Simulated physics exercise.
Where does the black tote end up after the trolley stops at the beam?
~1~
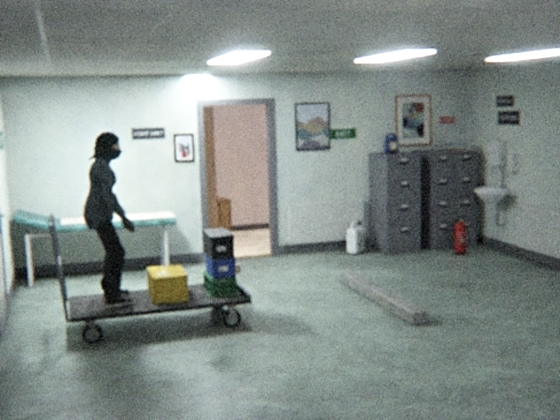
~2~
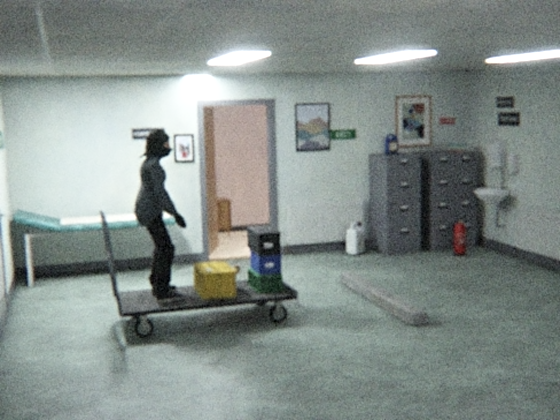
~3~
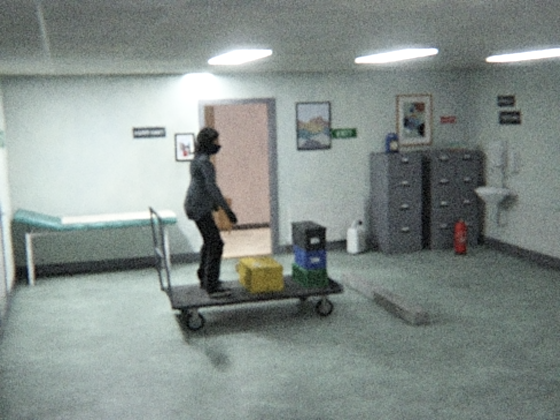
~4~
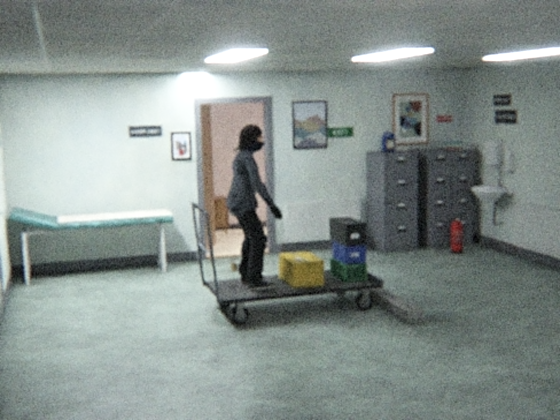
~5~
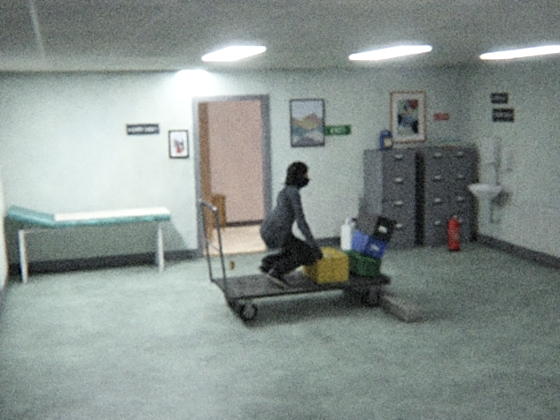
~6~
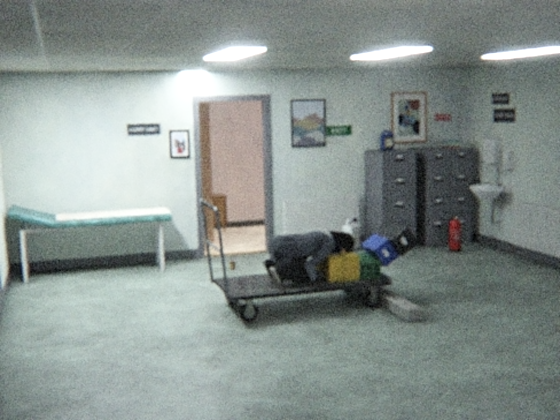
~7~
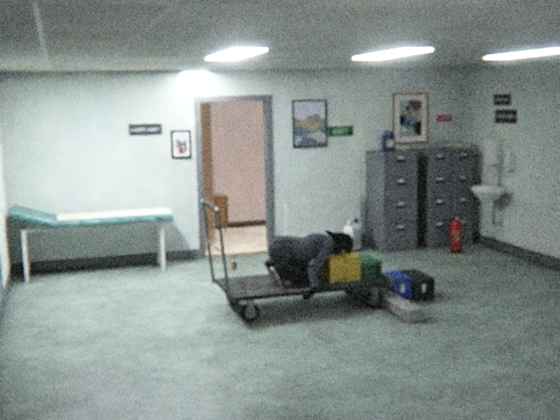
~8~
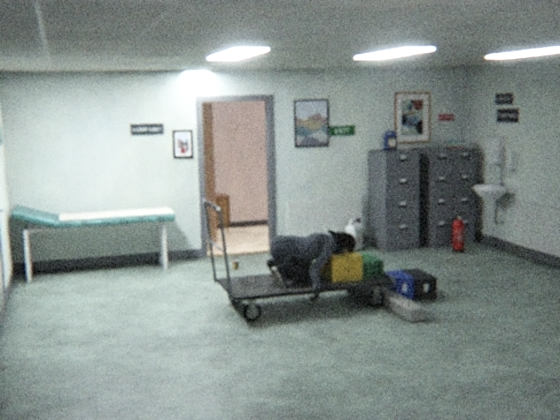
The black tote ends up off the trolley, lying on the floor beyond its right end beside the blue tote.
In this clip, a dark figure stands on a trolley rolling right until it stops at a beam on the floor. The figure folds forward and slumps behind the yellow parcel, while the black and blue totes topple off the front onto the floor.
